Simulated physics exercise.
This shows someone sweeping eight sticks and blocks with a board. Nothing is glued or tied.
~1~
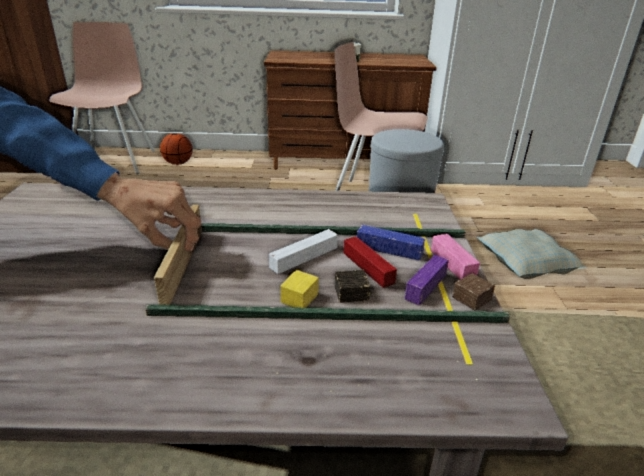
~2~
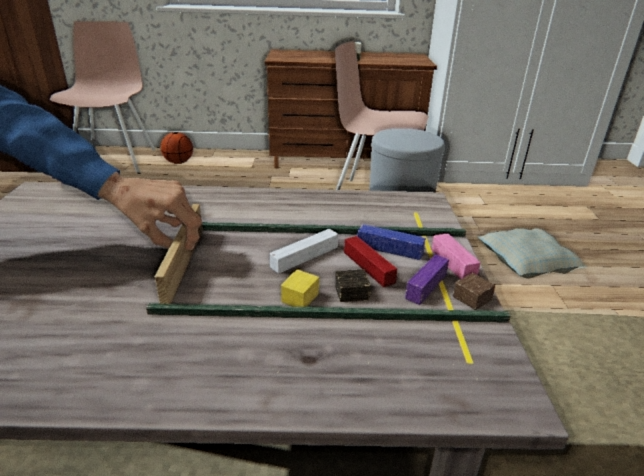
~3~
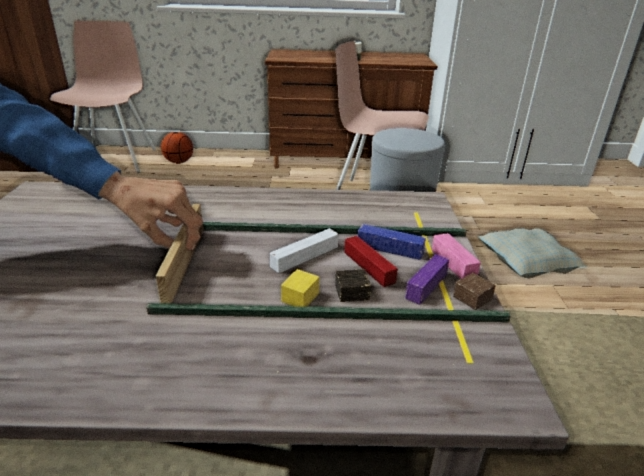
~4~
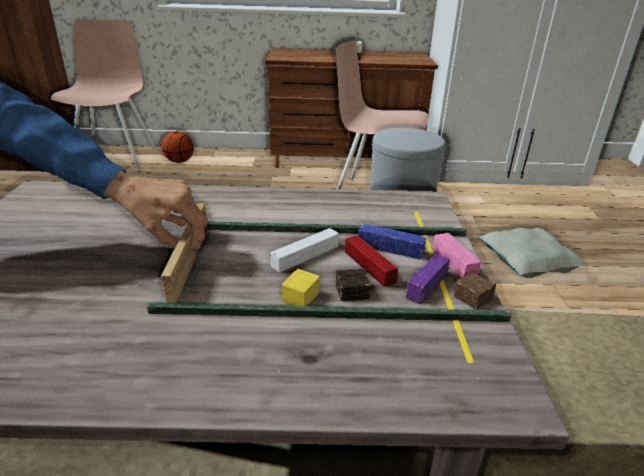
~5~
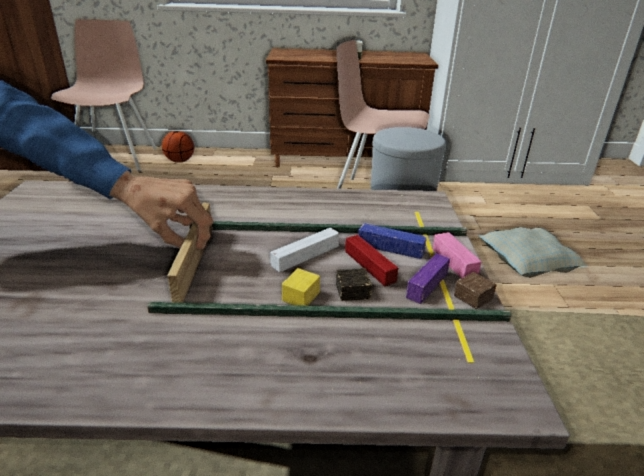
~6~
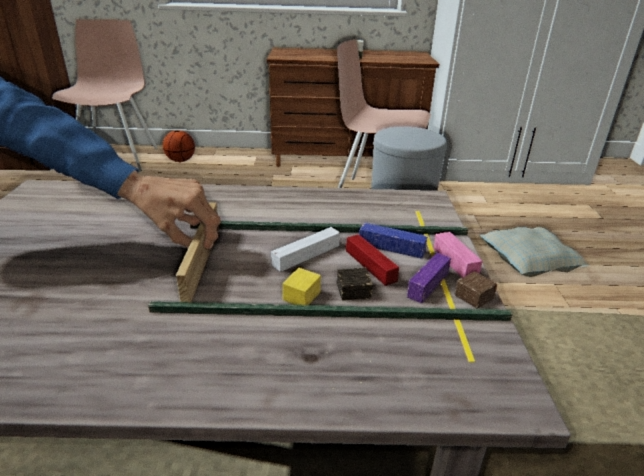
A hand sliding a wooden board slightly rightward between two green rails, toward colourful blocks lying still on a grey table.
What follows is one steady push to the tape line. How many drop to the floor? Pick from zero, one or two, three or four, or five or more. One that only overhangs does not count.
Here the number that fall off is three or four.
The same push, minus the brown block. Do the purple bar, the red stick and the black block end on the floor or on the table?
The purple bar tumbles off; the red stick is kept; the black block is kept.
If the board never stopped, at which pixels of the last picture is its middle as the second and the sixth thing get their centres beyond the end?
First at (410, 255), next at (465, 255).
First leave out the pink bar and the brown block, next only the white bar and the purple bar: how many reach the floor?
It would be 1 and 2.
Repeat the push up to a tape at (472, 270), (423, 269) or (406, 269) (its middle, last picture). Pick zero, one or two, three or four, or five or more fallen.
Taking them in turn, five or over; either one or two; 1 or 2.
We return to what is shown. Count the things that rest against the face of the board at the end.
That makes 2.
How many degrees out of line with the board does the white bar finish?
Near 0 degrees.
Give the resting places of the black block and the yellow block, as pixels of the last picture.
First (491, 291), then (463, 289).
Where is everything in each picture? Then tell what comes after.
The first picture shows brown block (473, 291); pink bar (454, 257); purple bar (427, 279); board (182, 251); tape (436, 272).
The second picture shows pink bar (455, 256); white bar (305, 250).
The third picture shows purple bar (428, 278); black block (353, 285).
The fourth picture shows brown block (475, 291); yellow block (301, 289).
The fifth picture shows pink bar (456, 255); board (193, 249).
The sixth picture shows brown block (476, 290); pink bar (457, 255); purple bar (430, 277); board (201, 249); tape (439, 270).
Soon after, none off yet; brown block at rest near (476, 290); pink bar at rest near (457, 255); purple bar at rest near (430, 277).
Then, none off yet; brown block at rest near (476, 290); pink bar moving near (460, 254); purple bar moved a little near (441, 278).
At rest, the number that fall off is three or four; fallen, purple bar, pink bar and brown block.
